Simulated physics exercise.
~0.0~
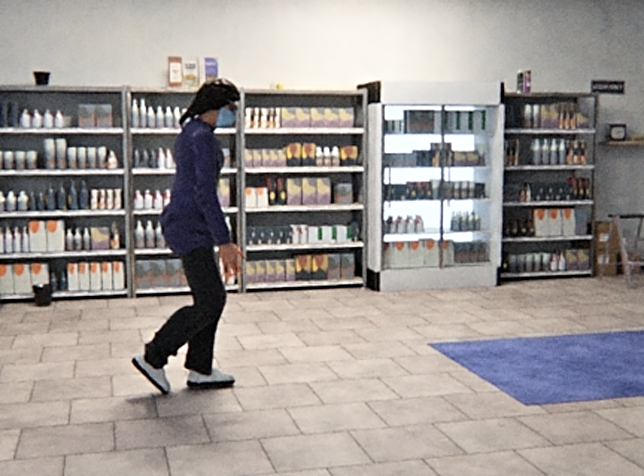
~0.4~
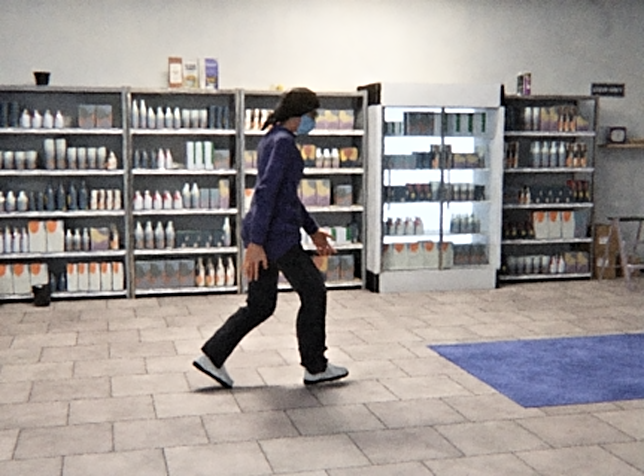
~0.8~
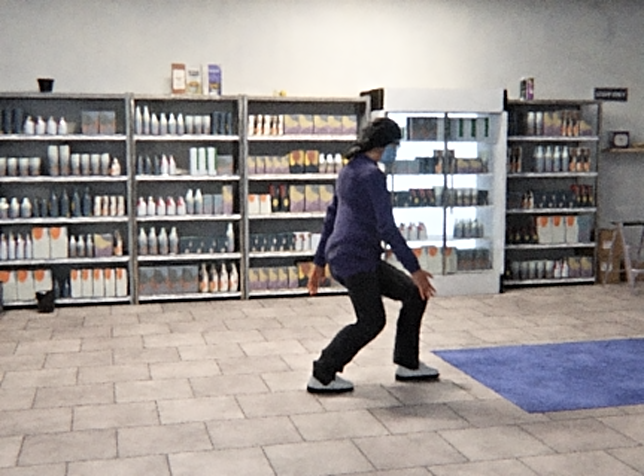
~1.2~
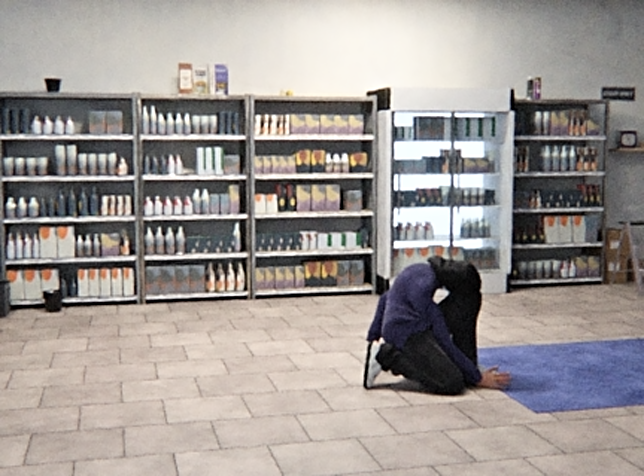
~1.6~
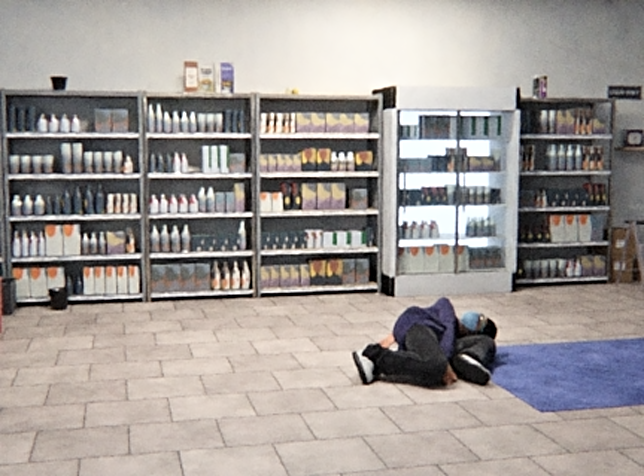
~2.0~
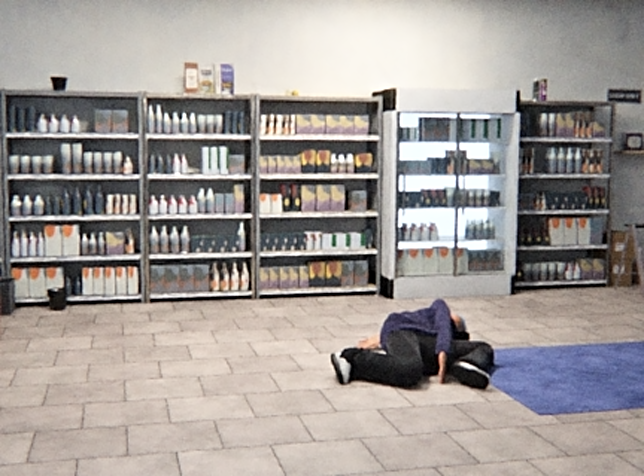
Masked shopper walking right past stocked shelves, buckling at the knees, crumpling forward and ending curled on tiles beside a blue mat.
